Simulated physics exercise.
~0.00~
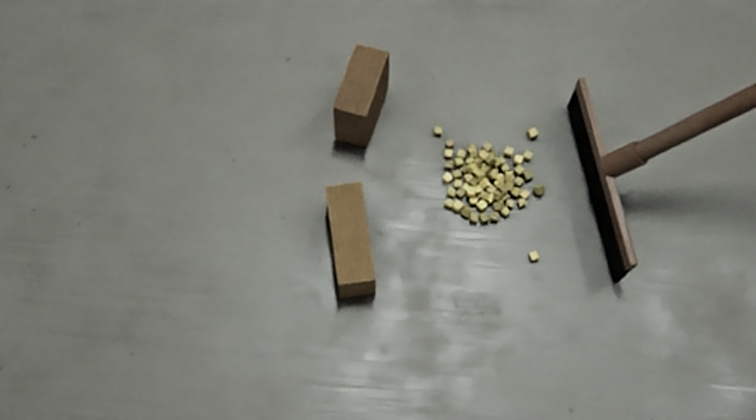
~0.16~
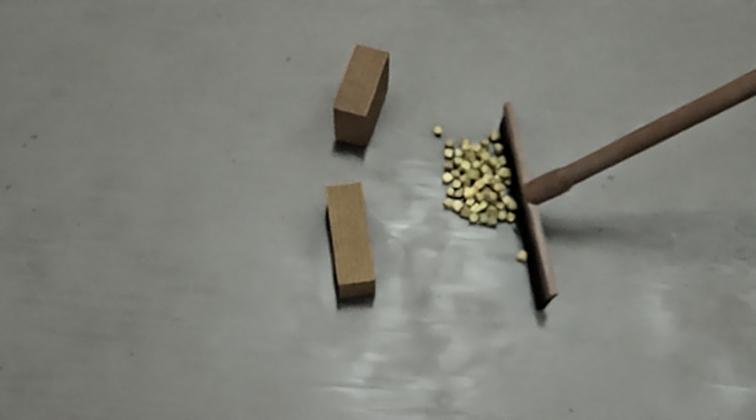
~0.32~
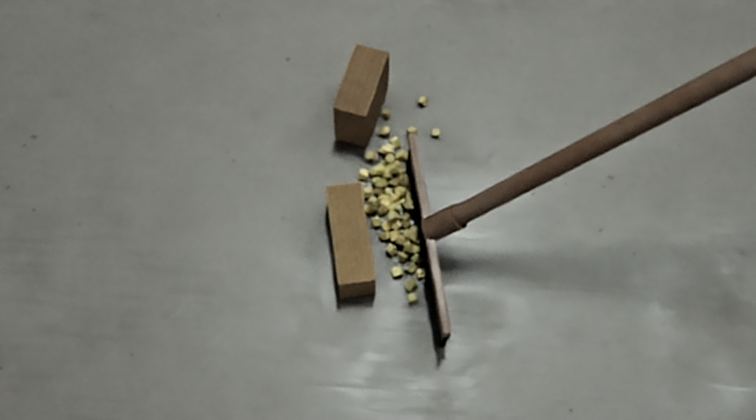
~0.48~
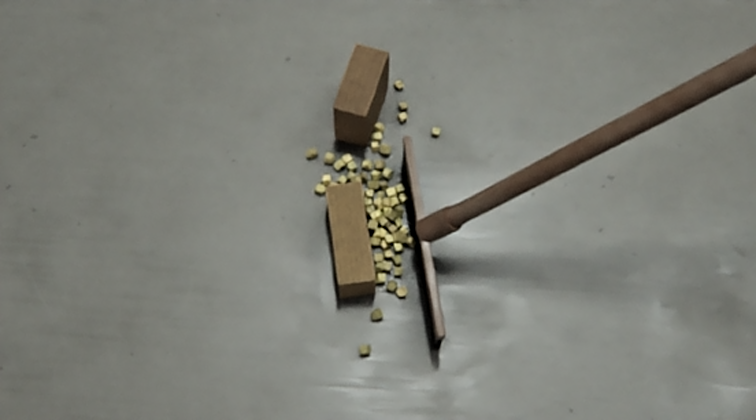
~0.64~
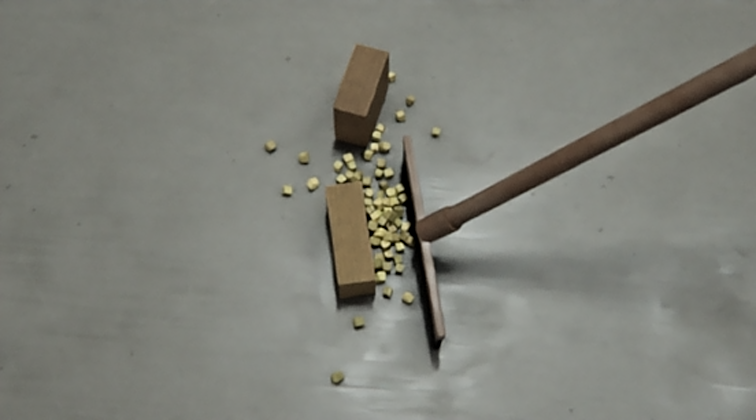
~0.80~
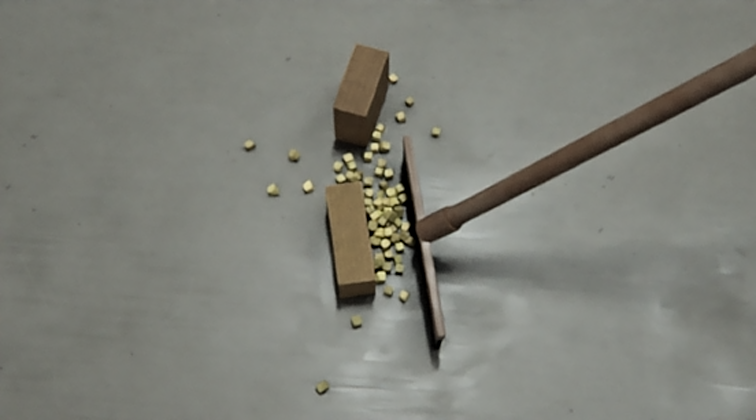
A smooth grey floor is seen from above, with two brown blocks standing left of centre and a gap between them. To their right lies a loose heap of small yellowish cubes, and beyond it a brown squeegee on a long handle. The squeegee slides left, gathers the cubes and pushes them against the blocks, where it stops. A few cubes slip through the gap and scatter to the left, while a couple roll past the lower end of the near block. At the end the squeegee rests still, with most cubes held up before the blocks.
